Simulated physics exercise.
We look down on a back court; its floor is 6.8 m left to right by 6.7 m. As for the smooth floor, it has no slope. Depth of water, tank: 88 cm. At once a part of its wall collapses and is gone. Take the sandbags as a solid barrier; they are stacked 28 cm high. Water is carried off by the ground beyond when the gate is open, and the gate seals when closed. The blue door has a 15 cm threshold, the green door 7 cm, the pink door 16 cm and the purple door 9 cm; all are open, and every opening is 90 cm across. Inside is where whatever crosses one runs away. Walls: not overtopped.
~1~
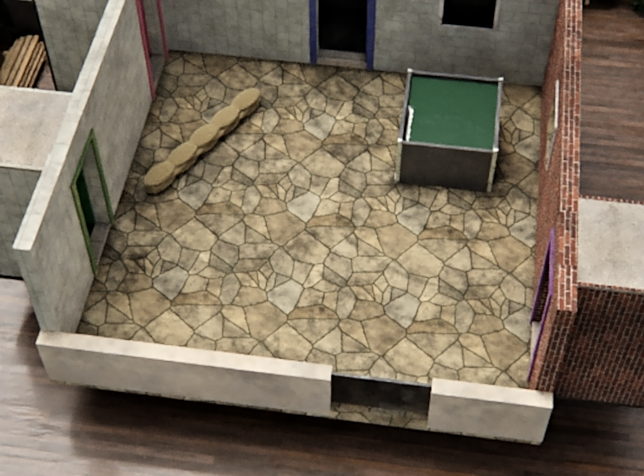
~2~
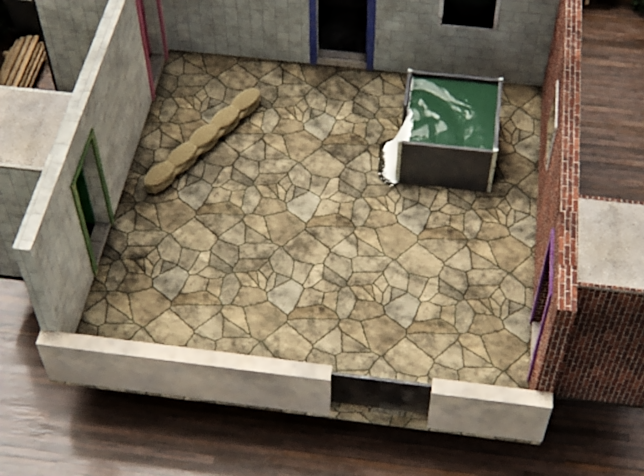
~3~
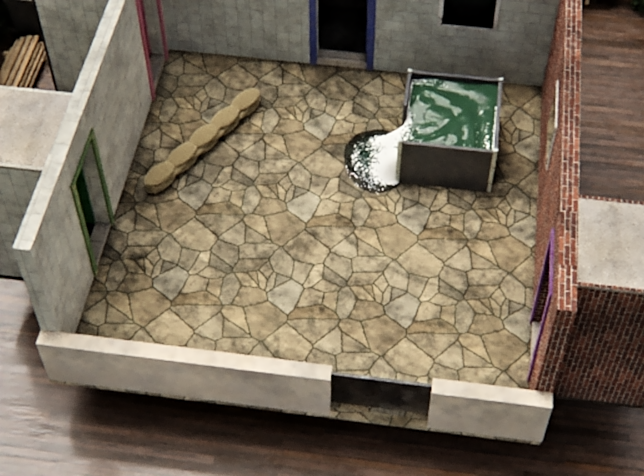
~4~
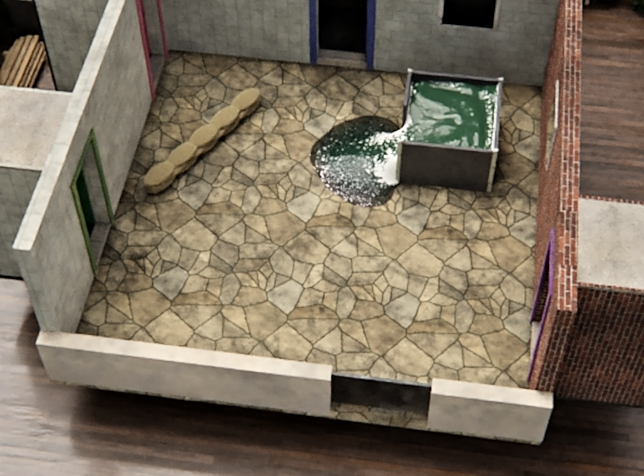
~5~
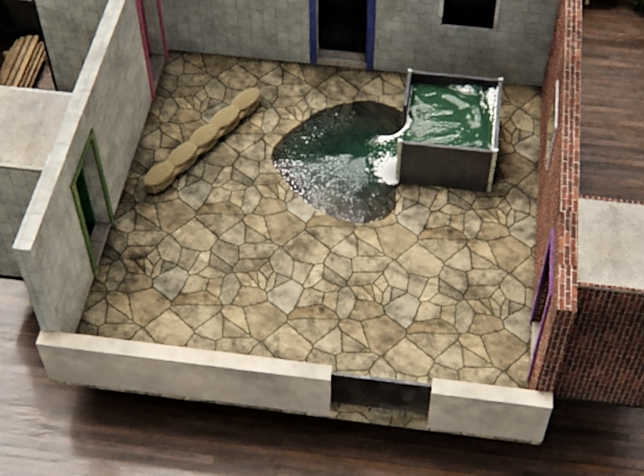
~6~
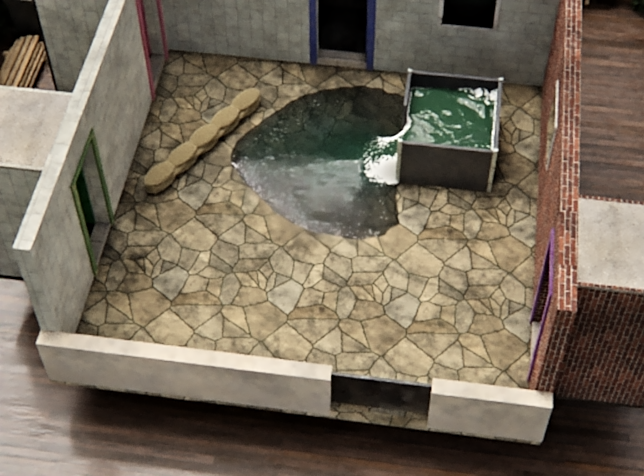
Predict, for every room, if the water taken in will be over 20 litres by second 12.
Prediction: For the blue door, not over 20 litres; for the green door, over 20 litres; for the pink door, not over 20 litres; for the purple door, not over 20 litres.
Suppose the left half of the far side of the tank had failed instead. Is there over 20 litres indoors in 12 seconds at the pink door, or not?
Then pink exceeds it.
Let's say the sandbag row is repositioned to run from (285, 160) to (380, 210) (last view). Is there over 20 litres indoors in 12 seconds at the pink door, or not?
Next, pink ends up on the high side.
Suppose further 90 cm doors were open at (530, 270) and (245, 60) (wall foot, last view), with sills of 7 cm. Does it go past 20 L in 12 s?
Door 1: Lower; door 2: Higher.
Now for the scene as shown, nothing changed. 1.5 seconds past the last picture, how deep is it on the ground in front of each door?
In centimetres, the blue door has 3, the green door 19, the pink door 4 and the purple door 0.
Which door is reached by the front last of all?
That's the purple door.
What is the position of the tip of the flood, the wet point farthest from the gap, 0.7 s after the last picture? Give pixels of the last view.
Near (128, 211).
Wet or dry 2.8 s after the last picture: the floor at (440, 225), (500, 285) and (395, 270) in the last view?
Untouched, untouched, untouched.
Then, 0.7 s after the last picture water covers 30 % of the floor and is deepest (36 cm) near (393, 164); blue door 6 cm at the sill, 0 L in, green door not reached, pink door not reached, purple door not reached.
Then, 1.5 s after the last picture water covers 45 % of the floor and is deepest (28 cm) near (97, 271); blue door 3 cm at the sill, 0 L in, green door 19 cm at the sill, 18 L in, pink door not reached, purple door not reached.
Then, 2.8 s after the last picture water covers 50 % of the floor and is deepest (30 cm) near (68, 359); blue door 5 cm at the sill, 0 L in, green door 12 cm at the sill, 72 L in, pink door 11 cm at the sill, 1 L in, purple door not reached.
Then, 6.3 s after the last picture water covers 85 % of the floor and is deepest (12 cm) near (91, 290); blue door 3 cm at the sill, 0 L in, green door 9 cm at the sill, 95 L in, pink door 6 cm at the sill, 1 L in, purple door 9 cm at the sill, 0 L in.
Then, 11.3 s after the last picture water covers 95 % of the floor and is deepest (8 cm) near (510, 414); blue door 3 cm at the sill, 0 L in, green door 5 cm at the sill, 100 L in, pink door 4 cm at the sill, 1 L in, purple door 7 cm at the sill, 0 L in.
